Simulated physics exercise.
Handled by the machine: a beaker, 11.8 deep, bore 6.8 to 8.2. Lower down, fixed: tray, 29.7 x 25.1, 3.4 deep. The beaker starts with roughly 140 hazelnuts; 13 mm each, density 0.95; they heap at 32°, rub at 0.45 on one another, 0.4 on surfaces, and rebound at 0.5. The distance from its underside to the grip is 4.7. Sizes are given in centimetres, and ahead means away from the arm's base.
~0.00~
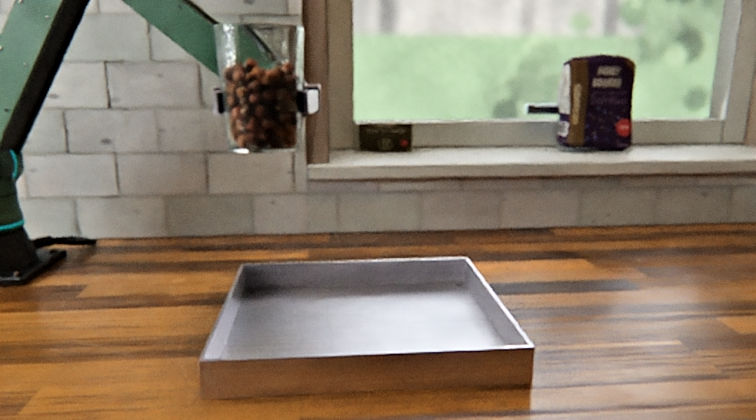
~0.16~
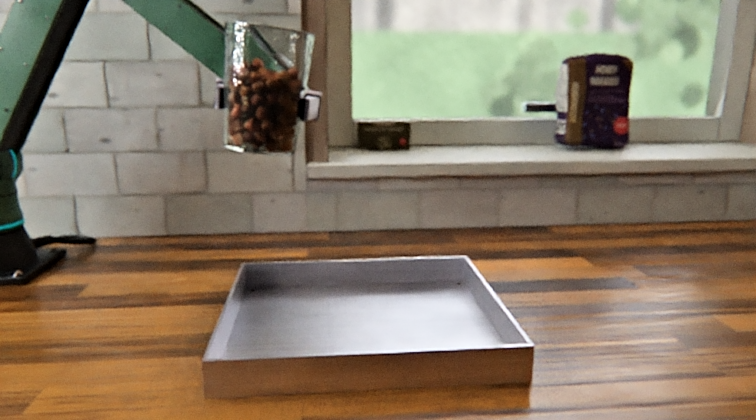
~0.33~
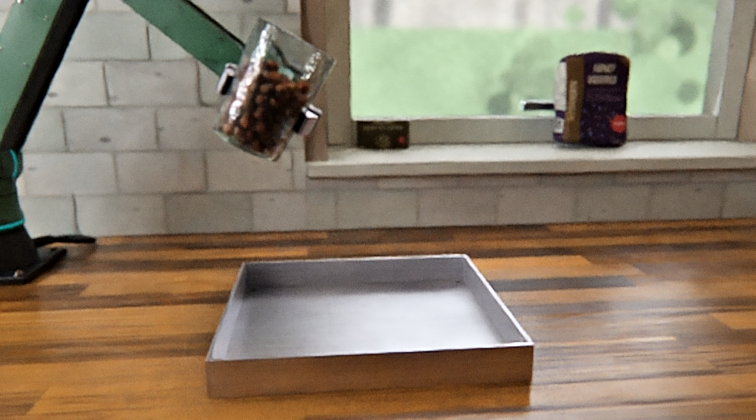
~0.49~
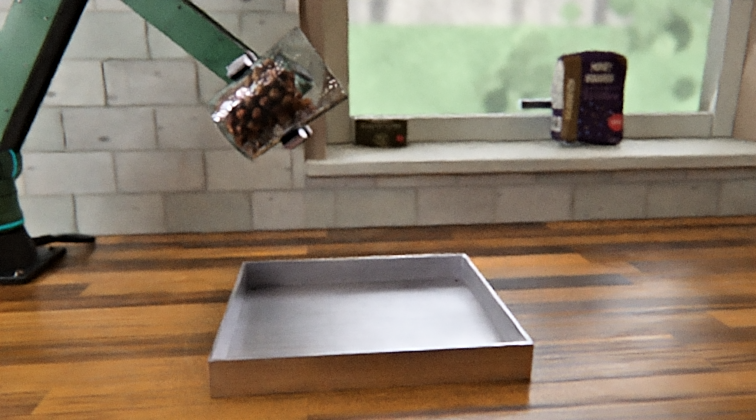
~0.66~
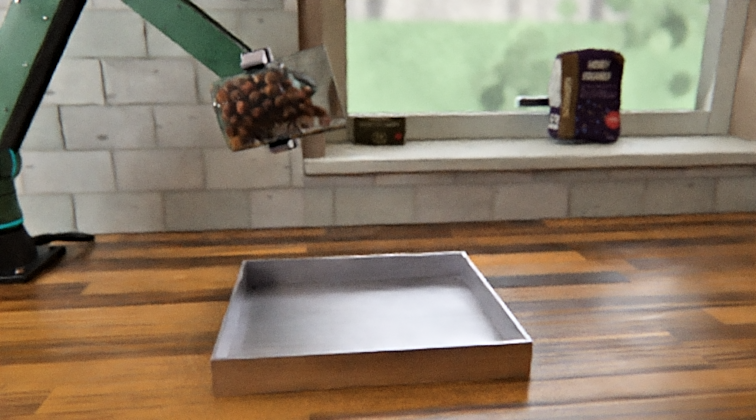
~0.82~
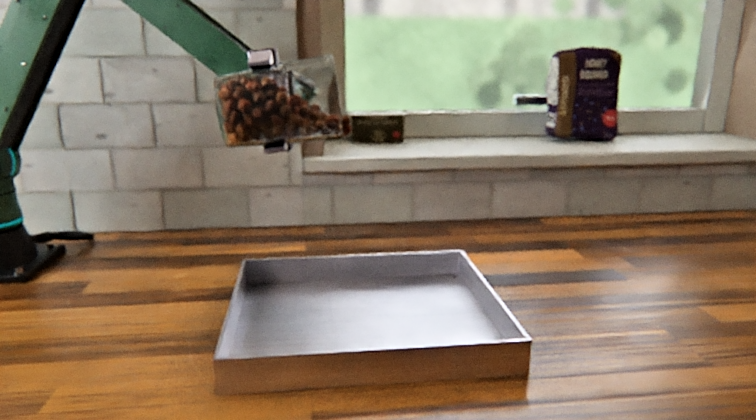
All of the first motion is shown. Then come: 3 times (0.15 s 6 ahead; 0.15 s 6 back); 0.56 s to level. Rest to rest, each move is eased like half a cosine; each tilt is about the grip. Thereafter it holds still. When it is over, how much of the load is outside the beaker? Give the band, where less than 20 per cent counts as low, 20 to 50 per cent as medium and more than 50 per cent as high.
High.
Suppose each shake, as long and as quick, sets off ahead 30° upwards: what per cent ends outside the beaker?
I'd reckon around 85 per cent.
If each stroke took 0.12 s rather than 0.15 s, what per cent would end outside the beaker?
Then roughly 90 percent.
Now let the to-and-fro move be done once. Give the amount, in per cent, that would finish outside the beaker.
It would come to around 55 %.
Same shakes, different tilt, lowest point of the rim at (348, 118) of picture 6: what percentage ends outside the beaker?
Roughly 45 per cent.
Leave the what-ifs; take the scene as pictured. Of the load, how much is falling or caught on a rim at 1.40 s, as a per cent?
My guess is some 13 in a hundred.
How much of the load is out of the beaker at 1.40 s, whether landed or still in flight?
About 65 per cent.
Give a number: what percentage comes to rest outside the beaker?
Estimate: Roughly 85 %.
By 1.40 s, tilted 83° forward, highest piece 25 above the table; 65 in the tray, 53 in the beaker, 5 on the table or floor, 19 in flight or on a rim.
By 1.99 s, tilted 44° forward, highest piece 27 above the table; 111 in the tray, 24 in the beaker, 7 on the table or floor.
By 2.48 s, level, highest piece 24 above the table; 111 in the tray, 24 in the beaker, 7 on the table or floor.
By 3.53 s, level, highest piece 24 above the table; 111 in the tray, 24 in the beaker, 7 on the table or floor.
Final count, 111 in the tray, 24 in the beaker, 7 on the table or floor. That is 83 % outside the beaker.
